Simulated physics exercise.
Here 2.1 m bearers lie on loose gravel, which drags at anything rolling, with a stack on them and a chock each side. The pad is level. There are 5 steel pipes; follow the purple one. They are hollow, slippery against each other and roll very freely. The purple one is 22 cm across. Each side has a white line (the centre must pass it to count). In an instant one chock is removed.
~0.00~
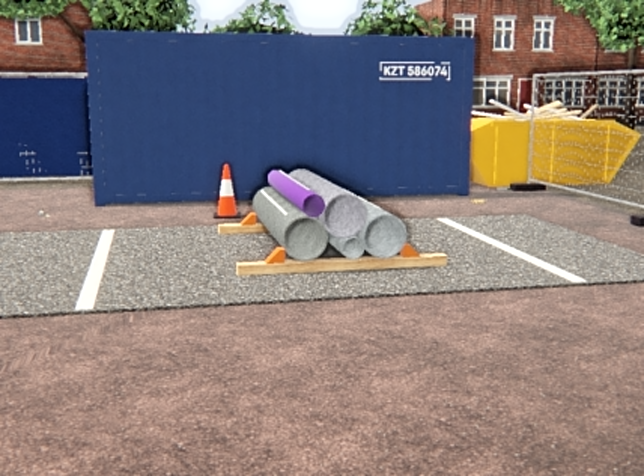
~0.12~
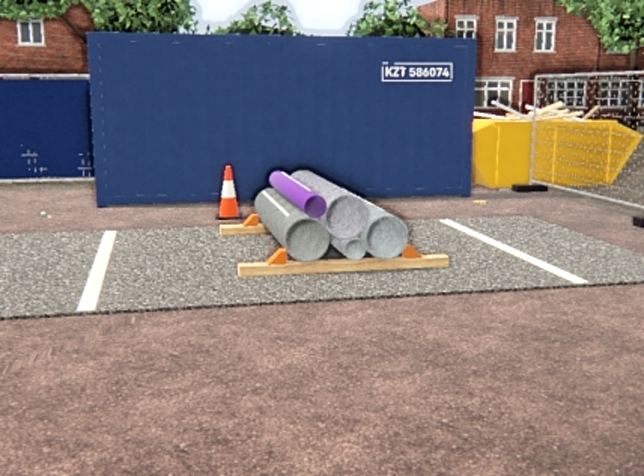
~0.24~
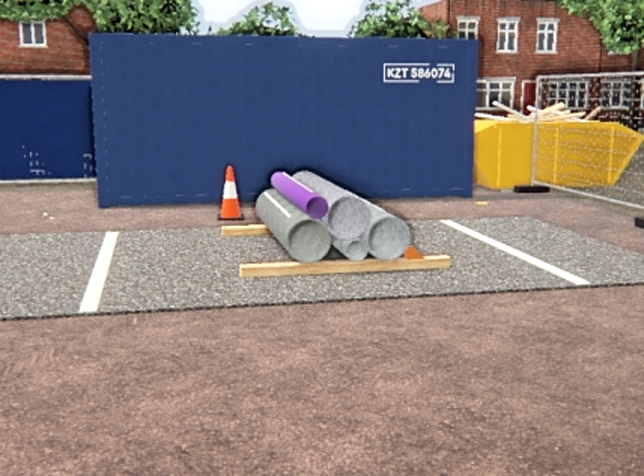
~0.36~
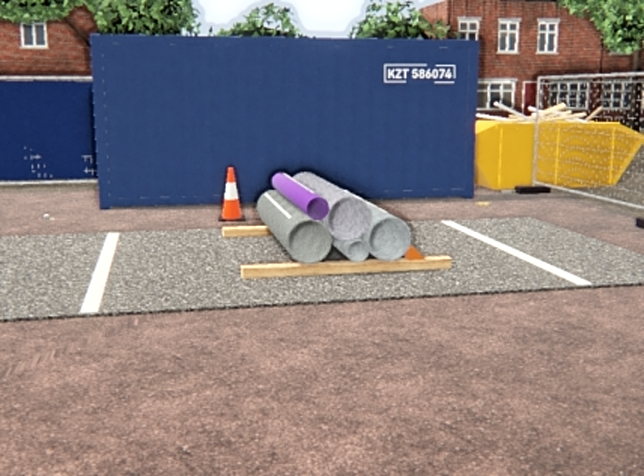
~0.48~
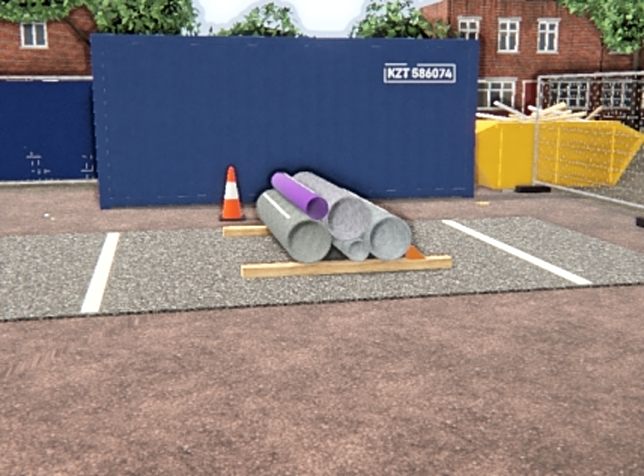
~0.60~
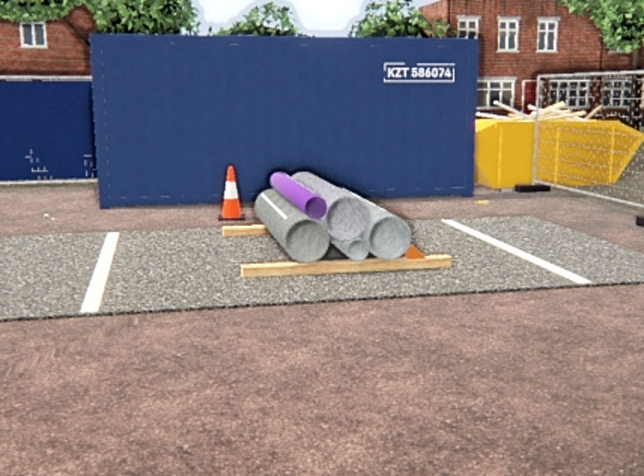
On a gravel strip before a blue container, a purple pipe lay on a stack of grey ones; the orange wedge at the left vanished, and the pipes stayed practically still.
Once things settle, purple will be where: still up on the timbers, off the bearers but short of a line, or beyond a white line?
Purple comes to rest off the bearers but short of a line.
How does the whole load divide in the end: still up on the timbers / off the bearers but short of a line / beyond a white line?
In that order: 3, 1, 1.
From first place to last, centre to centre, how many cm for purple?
About: Purple 130.
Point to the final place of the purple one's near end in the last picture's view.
Around (189, 269).
After 1.2 s, purple is up on others, 60 cm from the bearers' left end, rolling left; 0 of 5 have crossed.
After 2.0 s, purple is up on others, 25 cm from the bearers' left end, rolling left; 0 of 5 have crossed.
After 2.9 s, purple is off the bearers, 130 cm short of the left line, rolling left; 0 of 5 have crossed.
At rest (5.0 s), purple is off the bearers, 85 cm short of the left line; 1 of 5 has crossed.
